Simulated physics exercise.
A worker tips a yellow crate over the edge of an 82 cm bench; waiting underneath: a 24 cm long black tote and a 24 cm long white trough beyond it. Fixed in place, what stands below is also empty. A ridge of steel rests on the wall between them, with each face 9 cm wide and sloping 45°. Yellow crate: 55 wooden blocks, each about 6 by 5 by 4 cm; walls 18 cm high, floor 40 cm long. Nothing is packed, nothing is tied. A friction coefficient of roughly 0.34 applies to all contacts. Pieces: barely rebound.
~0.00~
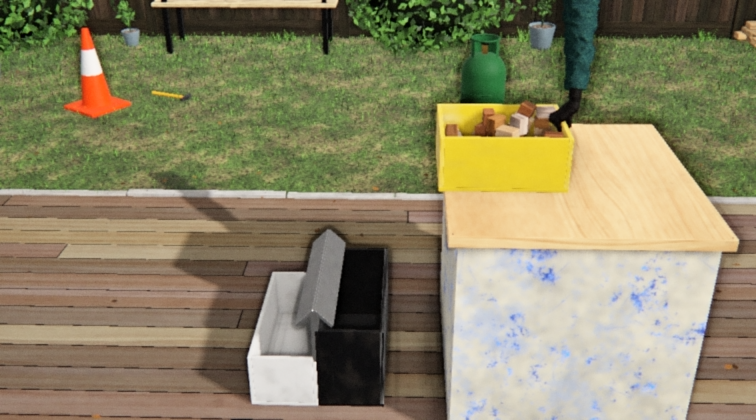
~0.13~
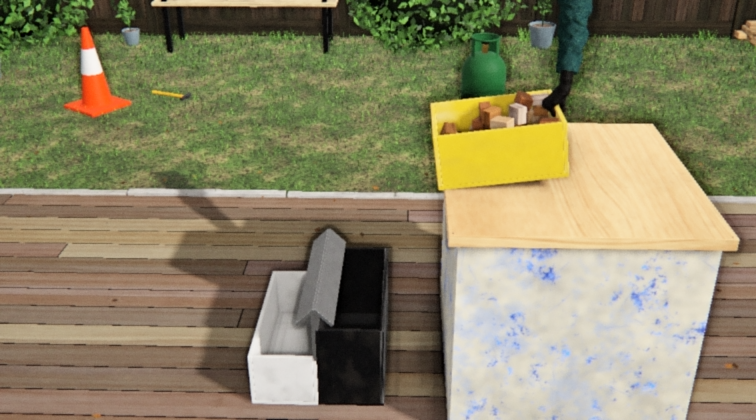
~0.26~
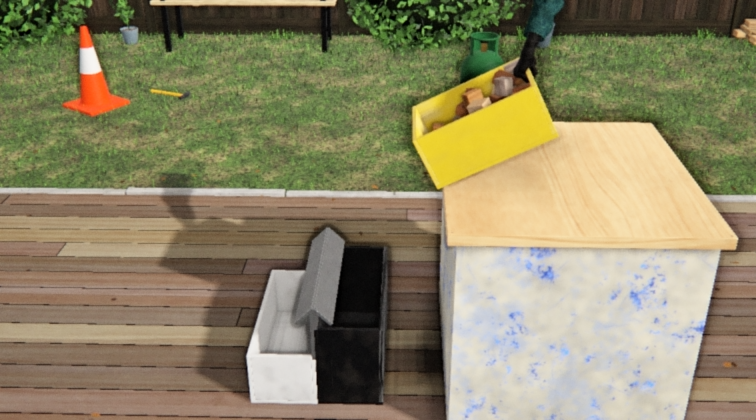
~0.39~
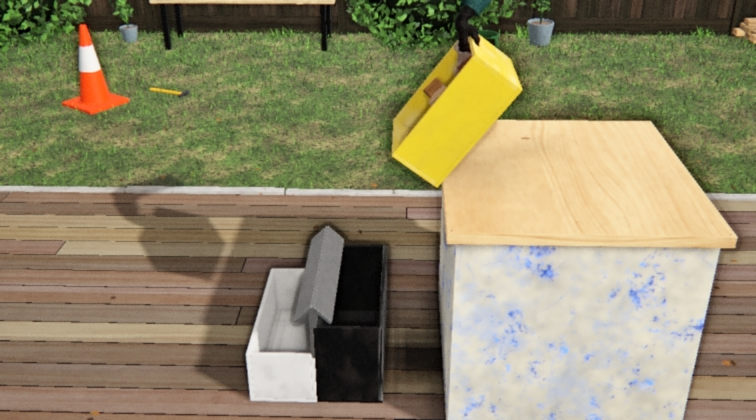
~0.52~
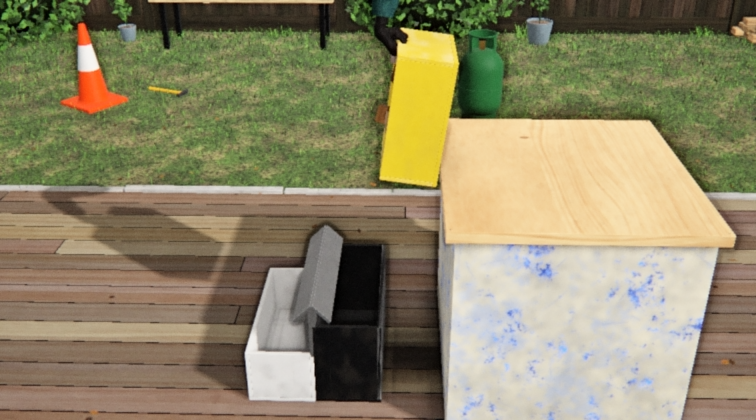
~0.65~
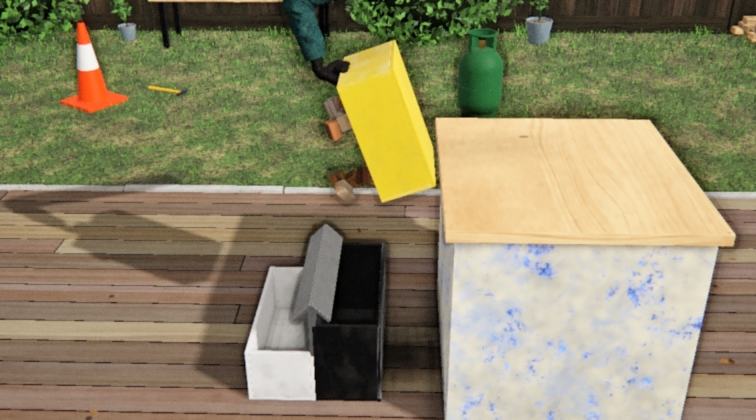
On a wooden deck beside a lawn, a gloved hand grips a yellow crate of wooden blocks on a bench above empty white and black containers divided by a grey ridge. The hand swings the crate up and over leftward past vertical, and several blocks drop out in midair.
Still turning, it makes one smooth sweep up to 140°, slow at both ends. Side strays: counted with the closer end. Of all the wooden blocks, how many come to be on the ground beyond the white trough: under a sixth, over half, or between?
In the end between a sixth and a half of them are on the ground beyond the white trough.
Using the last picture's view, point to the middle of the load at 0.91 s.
At roughly (339, 261).
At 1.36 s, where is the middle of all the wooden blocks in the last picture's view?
Look around pixel (309, 341).
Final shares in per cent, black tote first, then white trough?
Shares, in order: About 50 percent and 20 percent.
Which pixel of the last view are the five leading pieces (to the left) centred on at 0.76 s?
They'd be centred about (293, 201) in the last picture.
After 0.76 s, tilt 128°; 27 still in the yellow crate and 28 in the air.
After 0.91 s, tilt 140°; 6 still in the yellow crate, 2 in the black tote, 2 in the white trough, 1 on the ground beyond the white trough and 44 in the air.
After 1.10 s, tilt 140°; 19 in the black tote, 10 in the white trough, 10 on the ground beyond the white trough and 16 in the air.
Final count (at 1.36 s), 27 in the black tote, 12 in the white trough and 16 on the ground beyond the white trough. Asked share, 16 of 55, 29 per cent.
